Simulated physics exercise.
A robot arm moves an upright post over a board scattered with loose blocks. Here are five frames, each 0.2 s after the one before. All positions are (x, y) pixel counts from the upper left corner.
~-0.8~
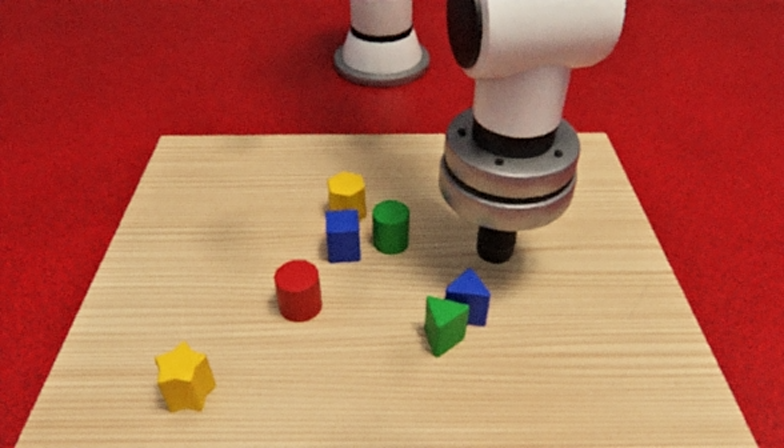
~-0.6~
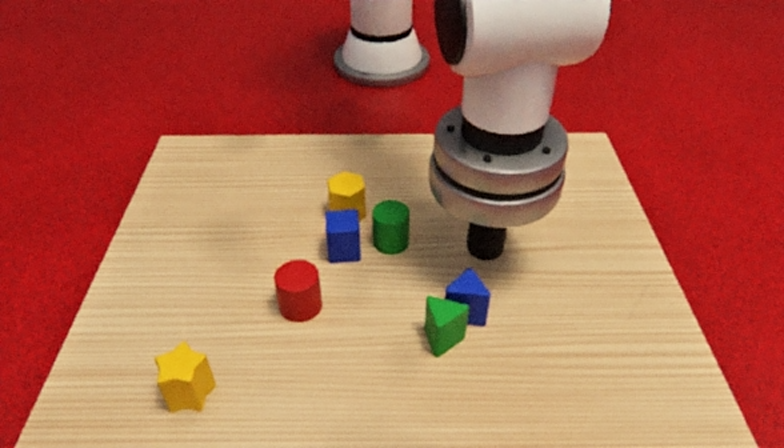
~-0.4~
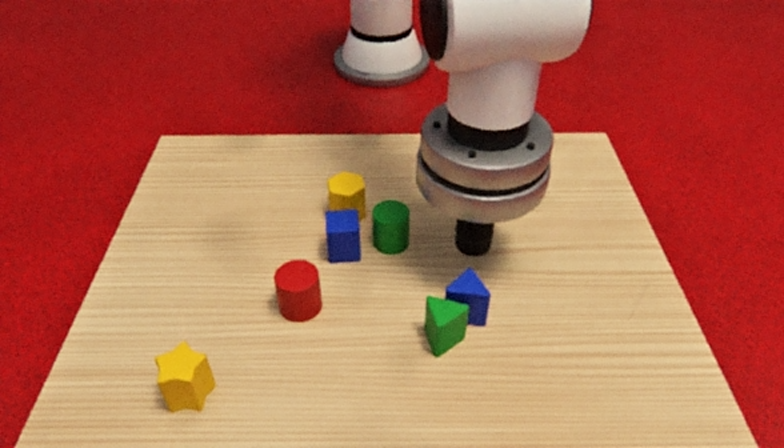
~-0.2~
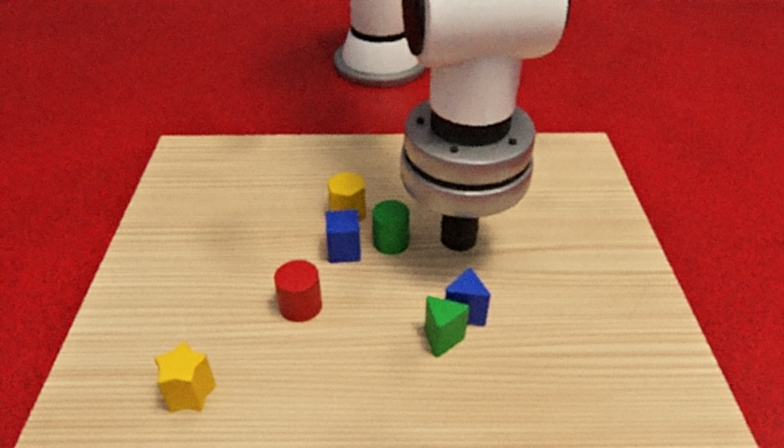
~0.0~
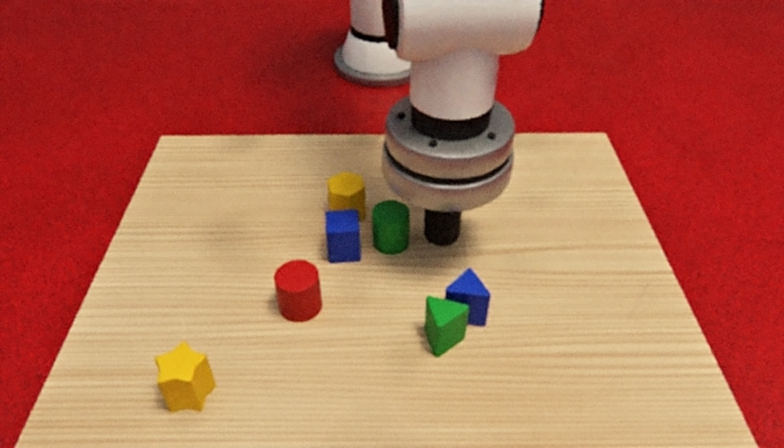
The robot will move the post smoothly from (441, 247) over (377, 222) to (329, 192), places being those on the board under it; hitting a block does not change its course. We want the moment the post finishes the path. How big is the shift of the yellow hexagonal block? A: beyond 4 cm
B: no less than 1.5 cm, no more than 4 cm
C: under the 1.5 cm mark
Choice A: Beyond 4 cm.
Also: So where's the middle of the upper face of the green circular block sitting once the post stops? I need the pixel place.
Its top centre is at about (332, 200).
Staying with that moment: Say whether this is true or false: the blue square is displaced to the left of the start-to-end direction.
True - the claim holds.
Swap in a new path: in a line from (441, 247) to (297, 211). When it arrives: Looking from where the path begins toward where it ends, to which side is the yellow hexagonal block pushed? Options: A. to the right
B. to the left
A - to the right.
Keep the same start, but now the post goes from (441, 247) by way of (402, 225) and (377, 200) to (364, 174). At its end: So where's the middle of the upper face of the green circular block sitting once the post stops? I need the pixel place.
Final place: (366, 203).
On the path given first. One third of the way, post at (397, 218); blue square at (333, 222), turned 20° anticlockwise; green circular block at (362, 206).
Two thirds of the way, post at (357, 201); blue square at (323, 226), turned 50° anticlockwise; yellow hexagonal block at (323, 176), turned 35° clockwise; green circular block at (333, 200).
At the end, post at (328, 180); blue square at (323, 226), turned 50° anticlockwise; yellow hexagonal block at (290, 165), turned 15° anticlockwise; green circular block at (332, 200); blue three-sided block in place.
